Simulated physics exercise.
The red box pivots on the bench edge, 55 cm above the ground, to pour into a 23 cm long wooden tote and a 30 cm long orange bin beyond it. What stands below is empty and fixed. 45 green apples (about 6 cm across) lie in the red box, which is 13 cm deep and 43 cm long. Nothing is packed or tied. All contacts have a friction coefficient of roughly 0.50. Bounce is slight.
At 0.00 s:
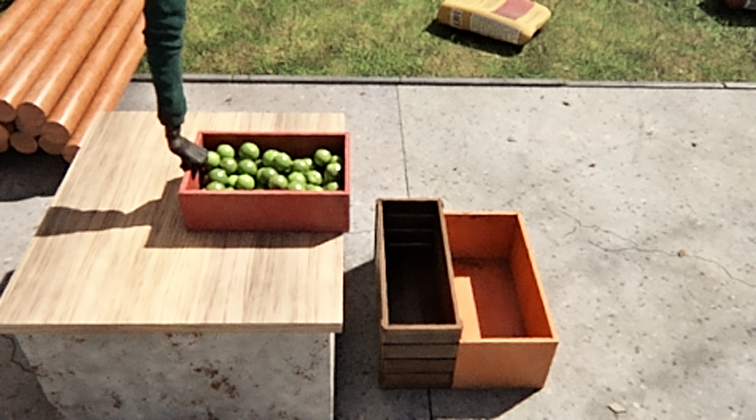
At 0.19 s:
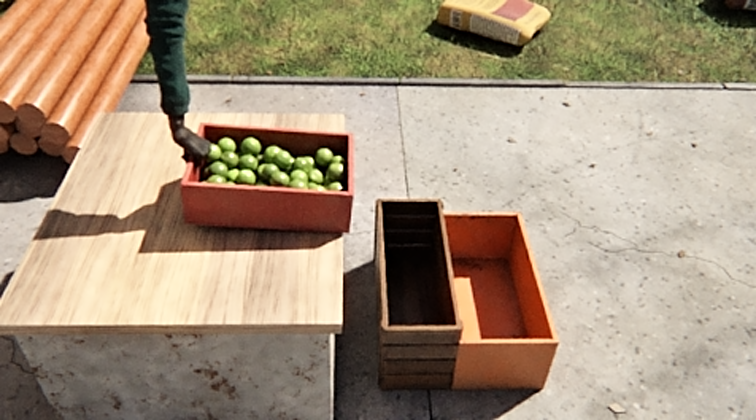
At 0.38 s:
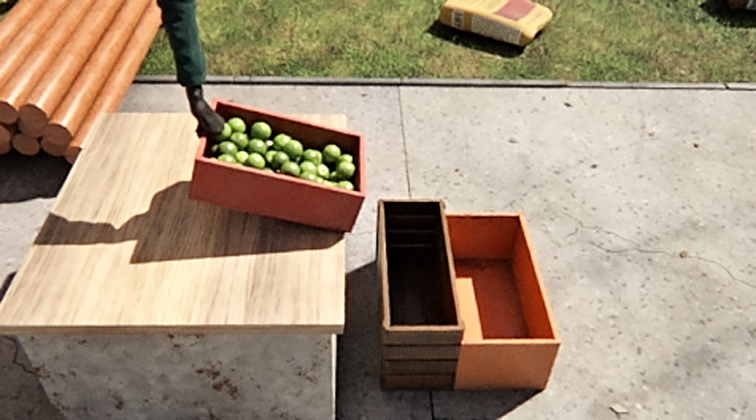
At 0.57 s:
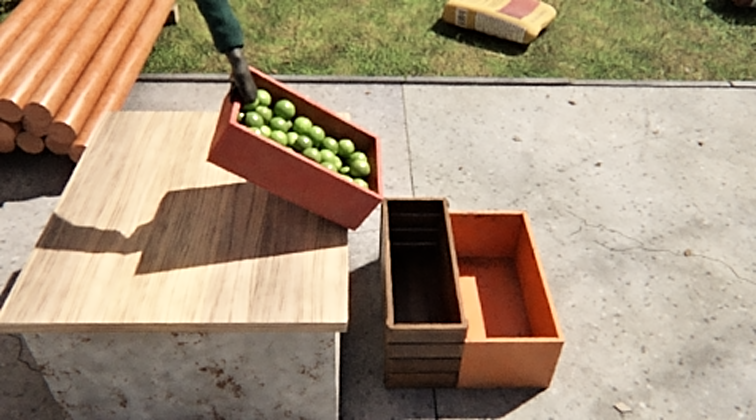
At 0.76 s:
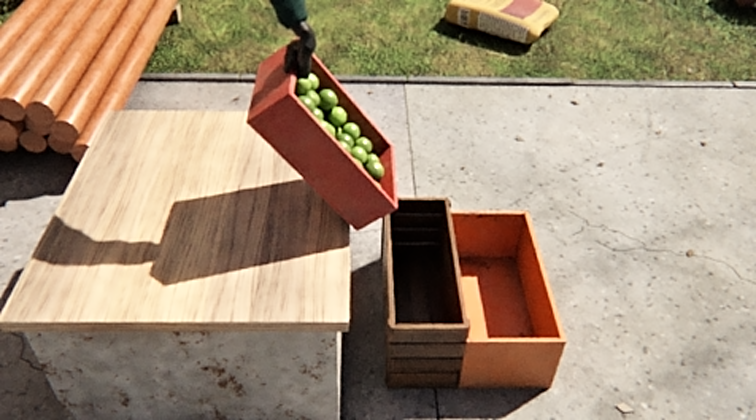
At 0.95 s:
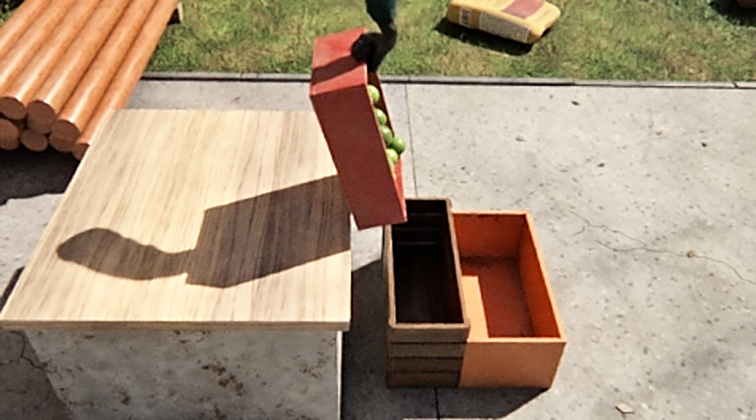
A dark-gloved hand in a green sleeve lifted one end of a red box of green apples, tilting it steeply over the bench edge toward a wooden tote and an orange bin, apples still inside.
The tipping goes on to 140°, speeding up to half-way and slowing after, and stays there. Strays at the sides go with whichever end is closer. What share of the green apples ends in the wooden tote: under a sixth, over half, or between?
More than half of the green apples end in the wooden tote.
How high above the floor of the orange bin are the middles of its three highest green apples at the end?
Some 3 cm.
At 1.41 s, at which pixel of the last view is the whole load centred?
Near (428, 200).
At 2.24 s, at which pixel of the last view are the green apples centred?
Around (433, 303).
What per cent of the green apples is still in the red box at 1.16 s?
About 75 per cent.
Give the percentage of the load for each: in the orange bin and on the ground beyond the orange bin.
Roughly 30 and 0 per cent.
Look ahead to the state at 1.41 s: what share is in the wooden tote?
About 25 per cent.
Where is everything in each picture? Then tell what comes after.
In the first picture (we follow the rim corner now nearest the camera), red box at (184, 192); wooden tote at (388, 327); tilt 0°; nothing out yet.
Red box at (186, 183); tilt 4°, in the second picture.
Red box at (200, 158); tilt 16°, in the third picture.
Red box at (235, 124); tilt 33°, in the fourth picture.
Red box at (293, 95); tilt 53°, in the fifth picture.
Red box at (367, 86); wooden tote at (396, 326); tilt 75°; nothing out yet, in the sixth picture.
After 1.16 s, tilt 98°; 34 still in the red box, 1 in the wooden tote and 10 in the air.
After 1.41 s, tilt 122°; 13 still in the red box, 12 in the wooden tote, 1 in the orange bin and 19 in the air.
After 1.78 s, tilt 140°; 31 in the wooden tote and 14 in the orange bin.
Final count (at 2.24 s), 31 in the wooden tote and 14 in the orange bin. Asked share, 31 of 45, 69 per cent.
